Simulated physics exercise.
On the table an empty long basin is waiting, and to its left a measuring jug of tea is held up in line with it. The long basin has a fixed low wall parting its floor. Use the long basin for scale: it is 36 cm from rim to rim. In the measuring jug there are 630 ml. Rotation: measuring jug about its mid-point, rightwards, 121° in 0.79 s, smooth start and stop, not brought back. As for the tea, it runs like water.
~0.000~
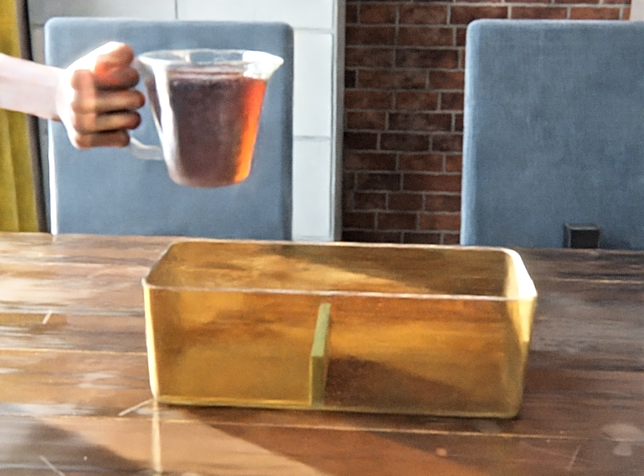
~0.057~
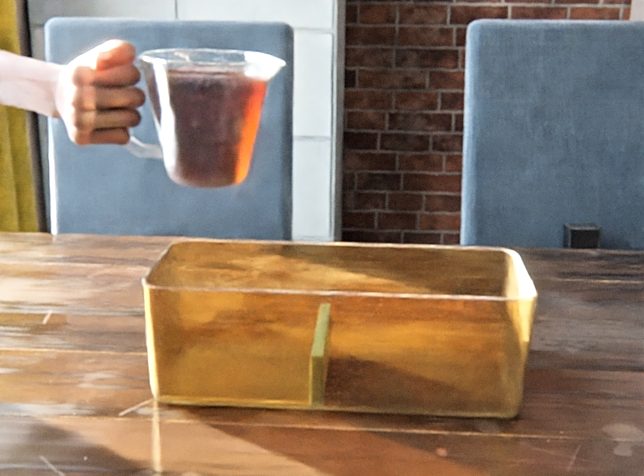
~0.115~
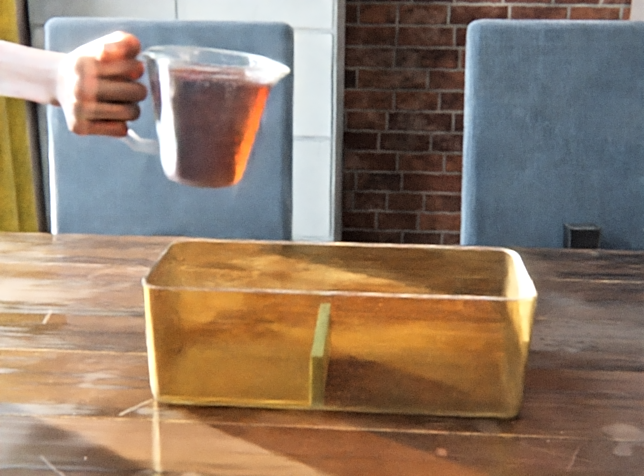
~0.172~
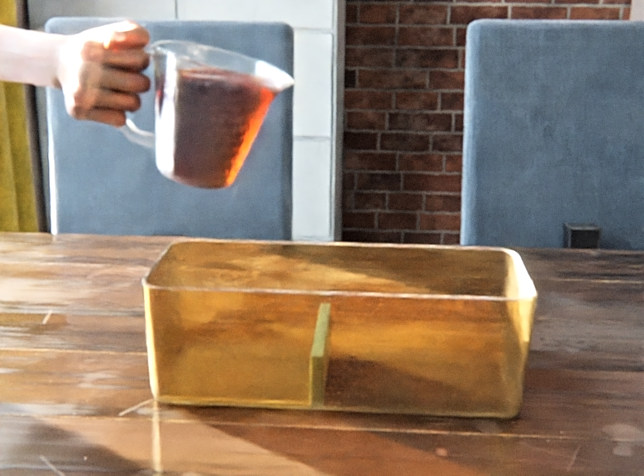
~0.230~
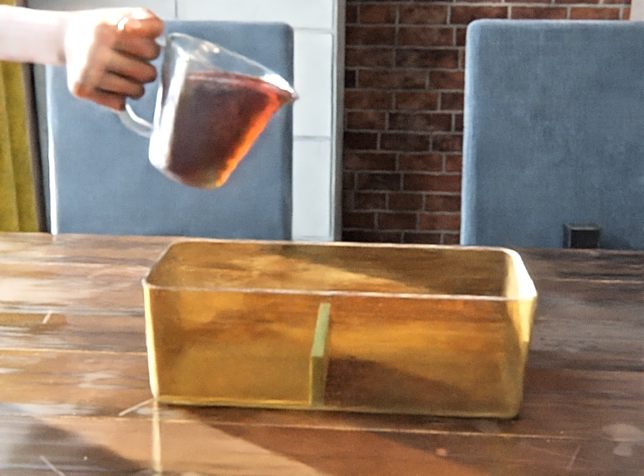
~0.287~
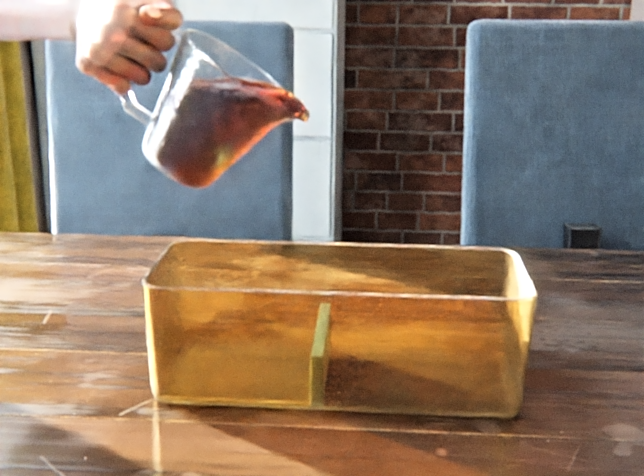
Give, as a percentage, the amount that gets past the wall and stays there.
Past the wall: About 59 %.
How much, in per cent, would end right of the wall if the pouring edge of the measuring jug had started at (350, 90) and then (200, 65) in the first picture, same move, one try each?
95 then 5 %.
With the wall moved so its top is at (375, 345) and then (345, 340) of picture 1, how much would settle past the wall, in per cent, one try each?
Roughly 20 per cent, then 40 per cent.
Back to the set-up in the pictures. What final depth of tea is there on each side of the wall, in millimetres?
Left roughly 12 mm; right roughly 14 mm.
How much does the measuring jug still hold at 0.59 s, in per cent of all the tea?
At that time about 34 in a hundred parts are still held.
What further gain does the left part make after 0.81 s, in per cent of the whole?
Roughly 2 per cent.
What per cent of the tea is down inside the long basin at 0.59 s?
40 %, roughly.
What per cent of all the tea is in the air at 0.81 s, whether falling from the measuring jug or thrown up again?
Close to 3 per cent.
By 0.59 s the tilt is 103° and 34 per cent is still to pour, 1 is left of the wall and 38 right of it.
By 0.81 s the tilt is 121° and 1 per cent is still to pour, 38 is left of the wall and 58 right of it.
By 1.04 s the tilt is 121° and 0 per cent is still to pour, 40 is left of the wall and 59 right of it.
By 1.29 s the tilt is 121° and 0 per cent is still to pour, 40 is left of the wall and 59 right of it.
At rest 40 per cent lies left of the wall, 59 right of it and 1 outside.
